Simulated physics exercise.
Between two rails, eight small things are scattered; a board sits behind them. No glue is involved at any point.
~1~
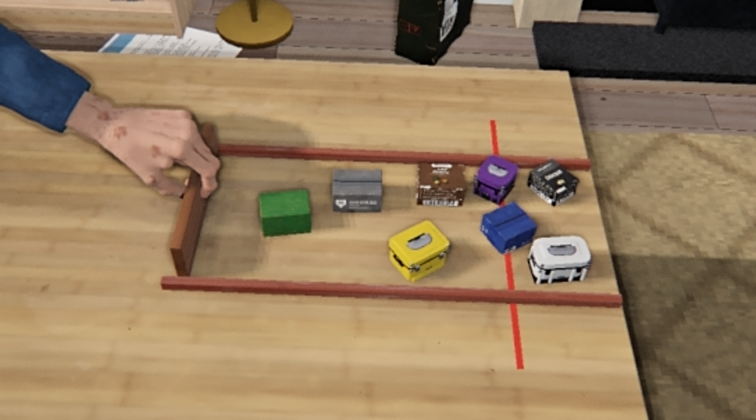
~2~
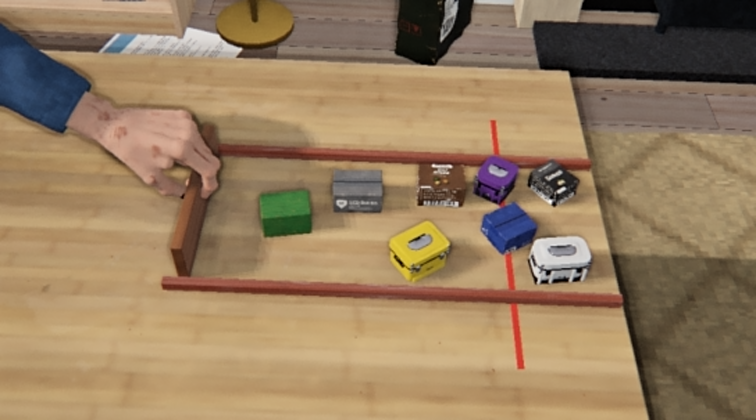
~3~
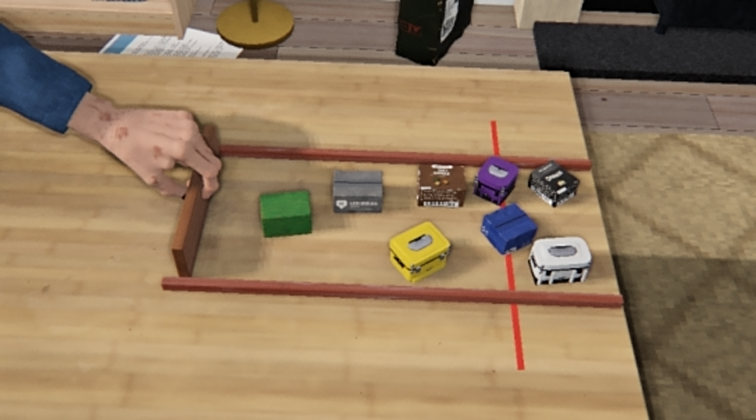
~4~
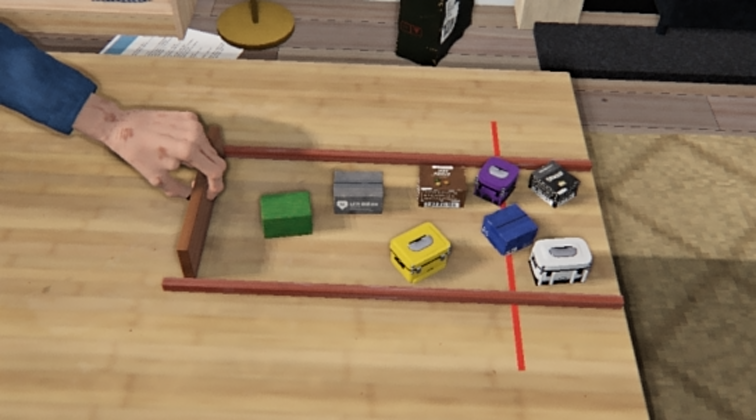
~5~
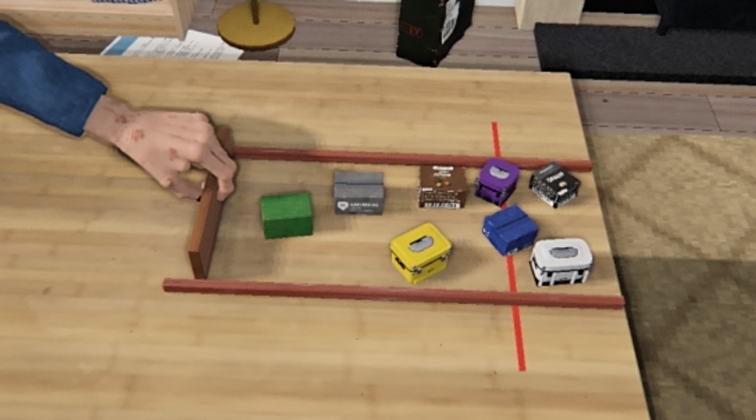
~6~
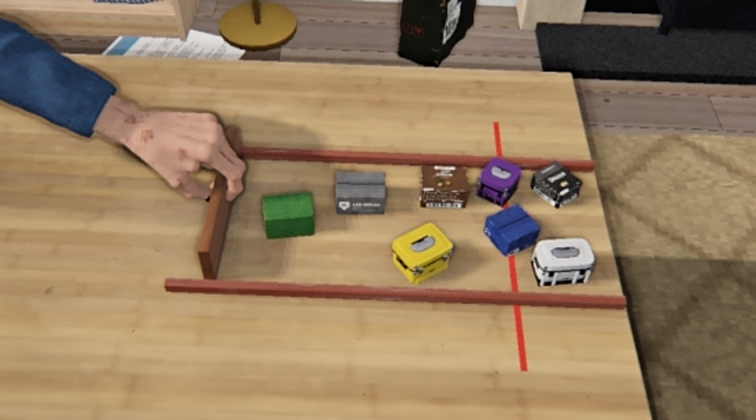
A hand slides a wooden board slightly right between two rails, behind eight still boxes.
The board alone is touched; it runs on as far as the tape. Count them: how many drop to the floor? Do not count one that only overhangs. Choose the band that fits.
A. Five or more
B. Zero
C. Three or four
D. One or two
Option D: One or two.
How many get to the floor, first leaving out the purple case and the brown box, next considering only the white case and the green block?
Counts - first: 0; second: 2.
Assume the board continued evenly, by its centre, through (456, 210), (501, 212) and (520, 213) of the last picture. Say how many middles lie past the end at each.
Going through the three positions, you'd get 0, 2 and 2.
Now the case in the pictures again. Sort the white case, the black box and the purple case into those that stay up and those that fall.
Once everything settles, the white case remains in place, the black box has fallen and the purple case has fallen.
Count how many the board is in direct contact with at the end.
I count 3 of them.
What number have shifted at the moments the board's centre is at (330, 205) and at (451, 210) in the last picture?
At first I count 1, and then 7.
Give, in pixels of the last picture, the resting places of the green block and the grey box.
About (535, 228), and about (531, 201).
Soon after, none off yet; black box at rest near (556, 185); white case at rest near (562, 262); blue box at rest near (512, 230).
Then, none off yet; black box moved a little near (568, 185); white case at rest near (562, 262); blue box at rest near (512, 230).
At rest, the number that fall off is one or two; fallen, purple case and black box.
